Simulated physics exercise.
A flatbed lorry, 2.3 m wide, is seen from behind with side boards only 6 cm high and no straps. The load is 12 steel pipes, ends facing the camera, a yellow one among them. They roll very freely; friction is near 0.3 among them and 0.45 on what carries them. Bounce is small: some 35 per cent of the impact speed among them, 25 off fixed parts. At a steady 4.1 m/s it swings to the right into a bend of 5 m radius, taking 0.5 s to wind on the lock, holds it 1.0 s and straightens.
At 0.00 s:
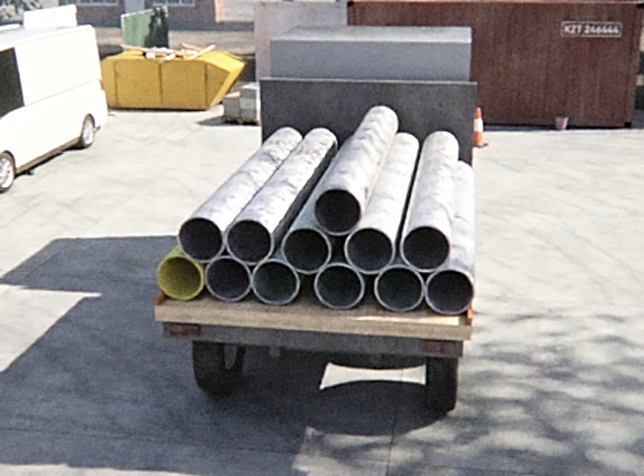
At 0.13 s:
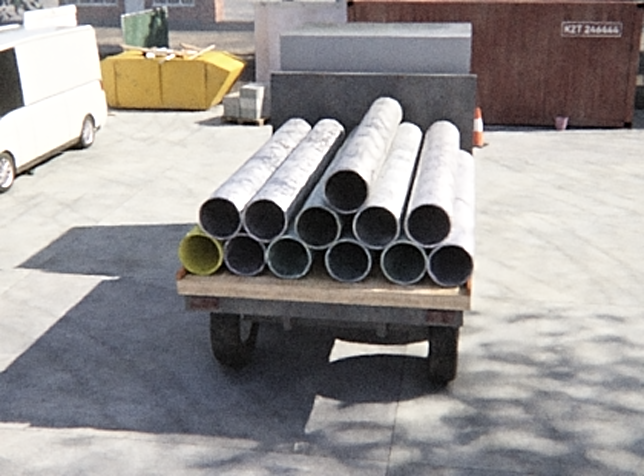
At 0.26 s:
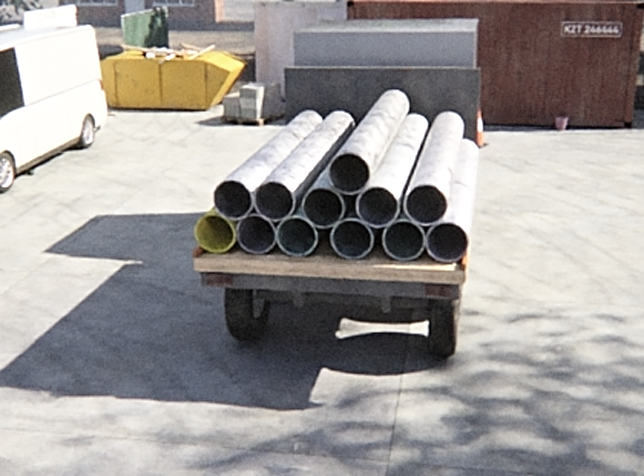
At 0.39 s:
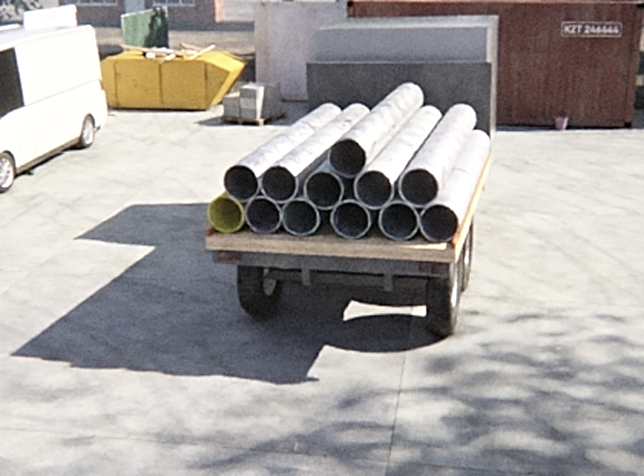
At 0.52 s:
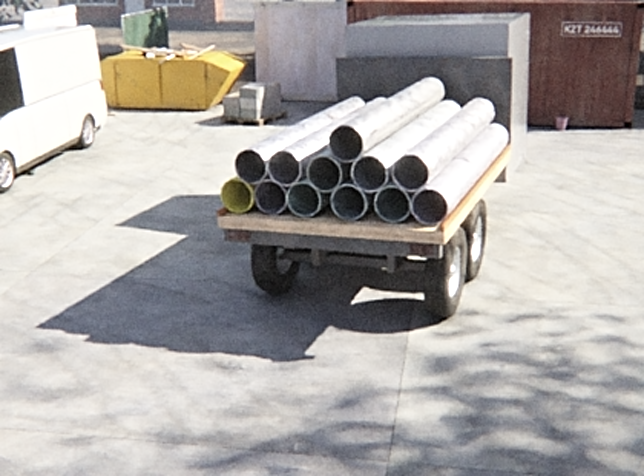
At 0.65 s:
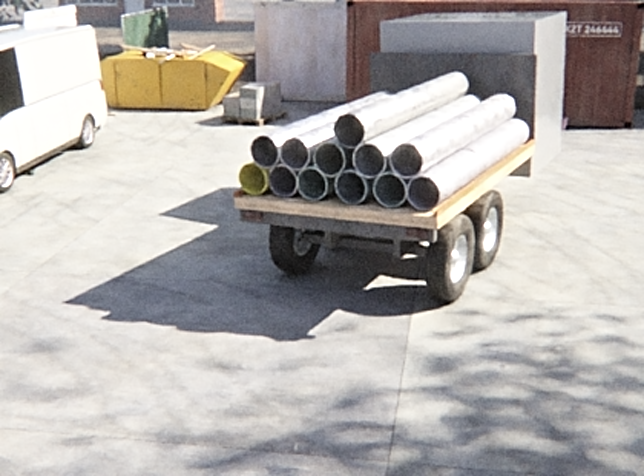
Flatbed lorry stacked with steel pipes, one yellow, driving away across a sunlit yard and swinging right, its deck leaning slightly left.
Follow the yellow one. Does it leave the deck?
Yellow goes over the edge.
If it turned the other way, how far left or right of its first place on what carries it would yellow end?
About 110 cm to the right.
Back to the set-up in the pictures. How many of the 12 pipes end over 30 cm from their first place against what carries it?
In all, 9.
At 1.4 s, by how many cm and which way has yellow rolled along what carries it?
Yellow 5 left.
Then, 1.1 s in, yellow is on the deck, 15 cm from the left edge, rolling left; 0 of 12 are off.
Then, 1.4 s in, yellow is on the deck, 10 cm from the left edge, rolling left; 0 of 12 are off.
Then, 1.9 s in, yellow is over the left board and falling; 1 of 12 is off.
In the end (5.8 s), yellow is over the left board and gone; 4 of 12 are off.
